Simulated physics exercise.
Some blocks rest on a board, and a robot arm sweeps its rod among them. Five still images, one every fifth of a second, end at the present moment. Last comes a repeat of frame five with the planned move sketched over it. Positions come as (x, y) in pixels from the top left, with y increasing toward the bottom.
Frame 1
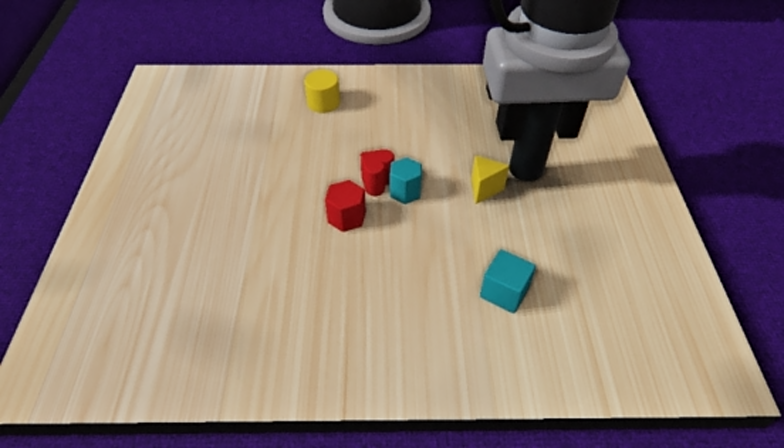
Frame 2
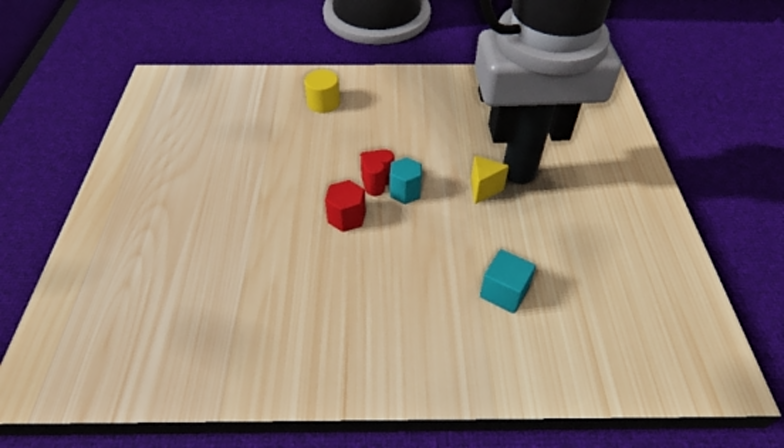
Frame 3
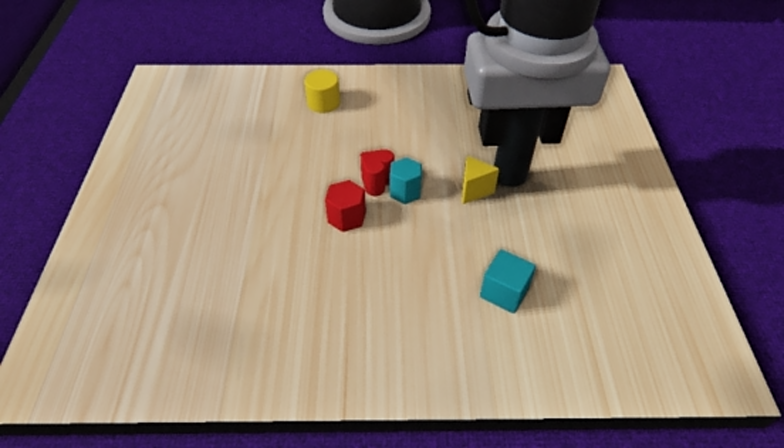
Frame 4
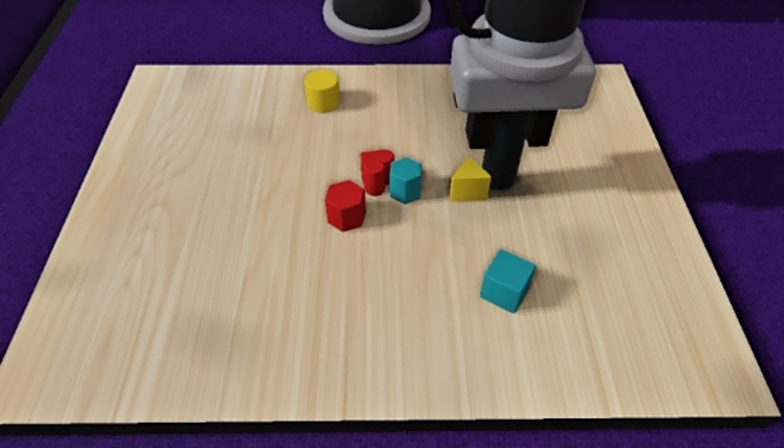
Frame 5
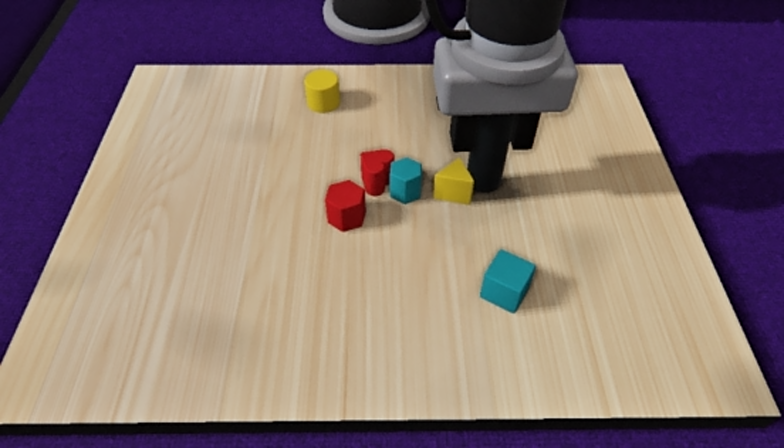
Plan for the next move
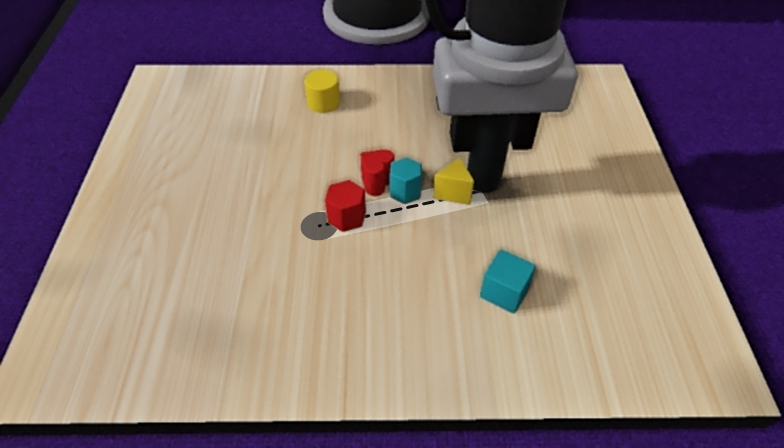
On a wooden board, a robot arm's rod pushes a yellow triangular block left.
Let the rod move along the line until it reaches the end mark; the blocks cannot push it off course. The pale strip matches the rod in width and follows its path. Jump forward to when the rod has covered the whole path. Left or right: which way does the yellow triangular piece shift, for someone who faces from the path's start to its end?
It's going to go left.
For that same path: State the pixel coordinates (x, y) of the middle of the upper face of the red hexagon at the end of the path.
I expect it at (278, 201).
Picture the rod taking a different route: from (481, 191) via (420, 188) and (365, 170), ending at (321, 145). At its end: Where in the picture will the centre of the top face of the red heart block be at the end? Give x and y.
About (326, 152).
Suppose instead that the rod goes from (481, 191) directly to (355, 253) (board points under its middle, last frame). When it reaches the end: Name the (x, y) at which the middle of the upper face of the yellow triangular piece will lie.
I'd guess (362, 198).
The line goes from (481, 191) to (319, 226).
What follows on the original path. One third of the way, rod (430, 193); red heart block (367, 154), turned 30° clockwise; turquoise hexagon (377, 173), turned 55° clockwise; yellow triangular piece (402, 185).
Two thirds of the way, rod (374, 205); red hexagon (317, 198), turned 50° clockwise; red heart block (364, 153), turned 50° clockwise; turquoise hexagon (346, 175); yellow triangular piece (348, 206), turned 30° anticlockwise.
At the end, rod (318, 216); red hexagon (278, 201), turned 105° clockwise; red heart block (364, 153), turned 50° clockwise; turquoise hexagon (330, 174), turned 195° clockwise; yellow triangular piece (307, 226), turned 65° anticlockwise.
